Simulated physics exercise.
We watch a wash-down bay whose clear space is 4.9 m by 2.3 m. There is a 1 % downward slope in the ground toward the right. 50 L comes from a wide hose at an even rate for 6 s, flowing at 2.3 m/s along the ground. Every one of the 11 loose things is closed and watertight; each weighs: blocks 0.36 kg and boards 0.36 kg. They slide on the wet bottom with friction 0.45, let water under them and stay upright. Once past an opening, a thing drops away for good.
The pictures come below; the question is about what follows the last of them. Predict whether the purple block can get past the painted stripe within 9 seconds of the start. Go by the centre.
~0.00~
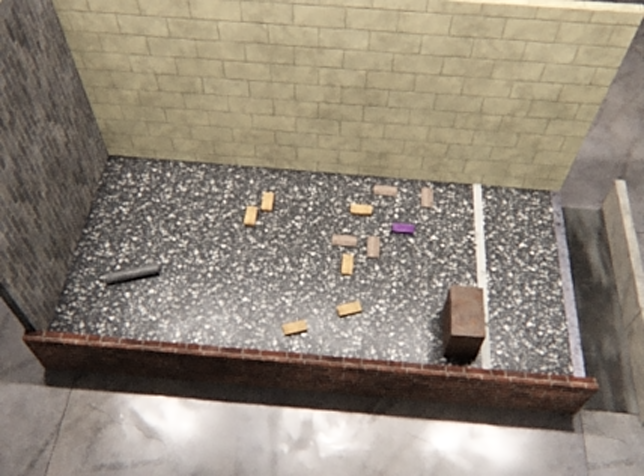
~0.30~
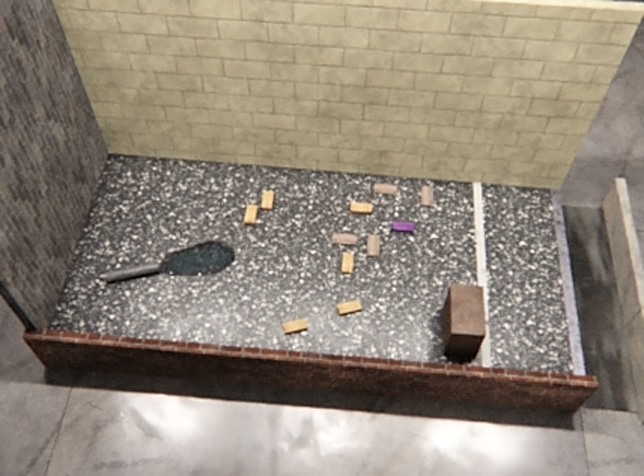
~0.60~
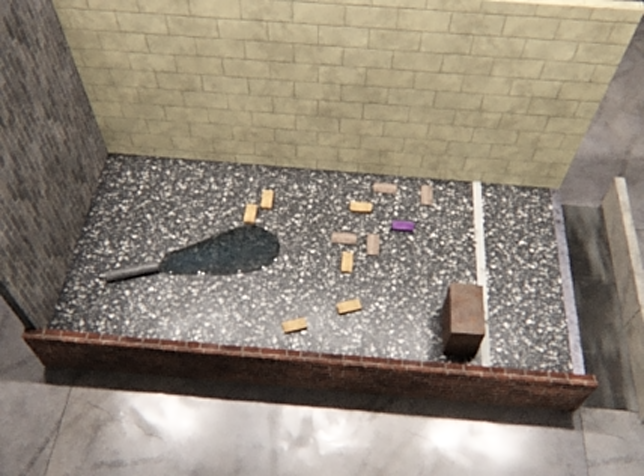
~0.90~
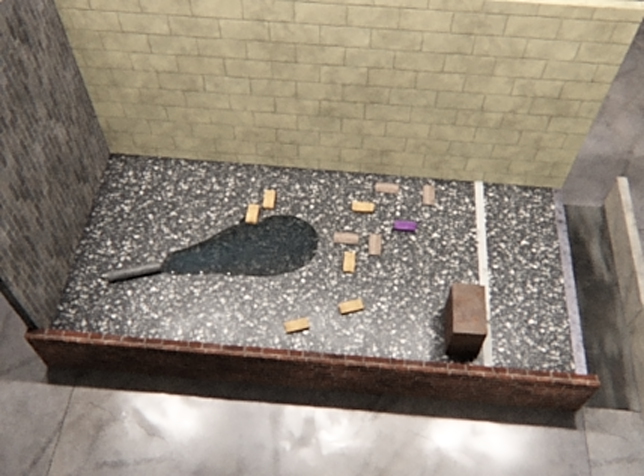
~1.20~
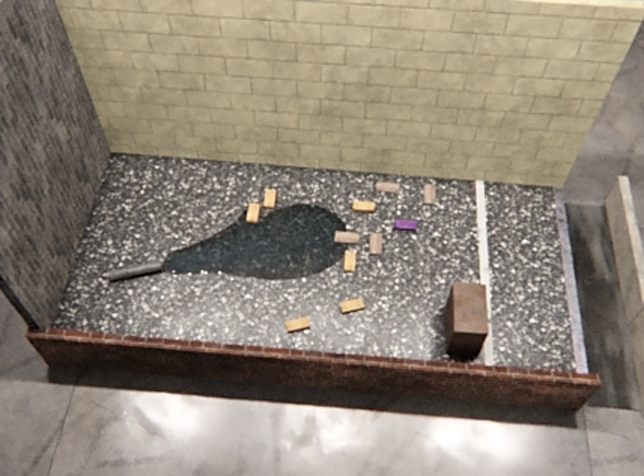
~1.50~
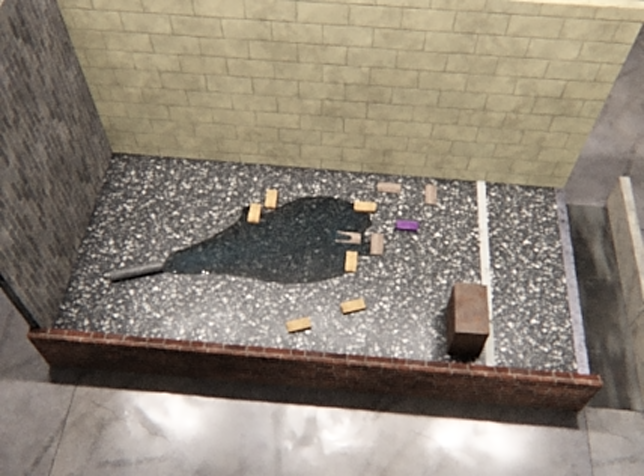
Over.
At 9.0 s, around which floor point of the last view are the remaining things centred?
(388, 249).
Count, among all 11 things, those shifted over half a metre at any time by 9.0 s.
Count: 6.
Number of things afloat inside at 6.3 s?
I'd say 3 of them.
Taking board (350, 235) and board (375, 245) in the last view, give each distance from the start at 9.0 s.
Washed out; 50 cm.
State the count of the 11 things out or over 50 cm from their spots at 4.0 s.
It comes to 2.
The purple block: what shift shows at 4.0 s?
Some 20 cm from the start.
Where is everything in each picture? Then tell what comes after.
The first frame shows the purple block at (403, 228) rests on the ground; water covers 0.0 m2; 0 of 11 have shifted.
The second frame shows the purple block at (404, 226), on the bottom; water covers 0.2 m2; 0 of 11 have shifted.
The third frame shows the purple block at (403, 225) rests on the ground; 0.4 m2 under water; 0 of 11 have shifted.
The fourth frame shows the purple block at (405, 225), on the bottom; water covers 0.7 m2; 0 of 11 have shifted.
The fifth frame shows the purple block at (406, 224) rests on the ground; 0.9 m2 under water; 0 of 11 have shifted.
The sixth frame shows the purple block at (407, 225), on the bottom; water covers 1.2 m2; 0 of 11 have shifted.
After 2.1 s the purple block is near (407, 225), 0.0 m from its start, aground; 0 of 11 are over the mark; 1 afloat.
After 4.0 s the purple block is near (423, 219), 0.2 m from its start, aground; 0 of 11 are over the mark; 1 afloat.
After 6.3 s the purple block is near (485, 210), 0.9 m from its start, aground; 3 of 11 are over the mark; 3 afloat.
After 9.0 s the purple block is near (562, 223), 1.6 m from its start, aground; 5 of 11 are over the mark; 0 afloat.
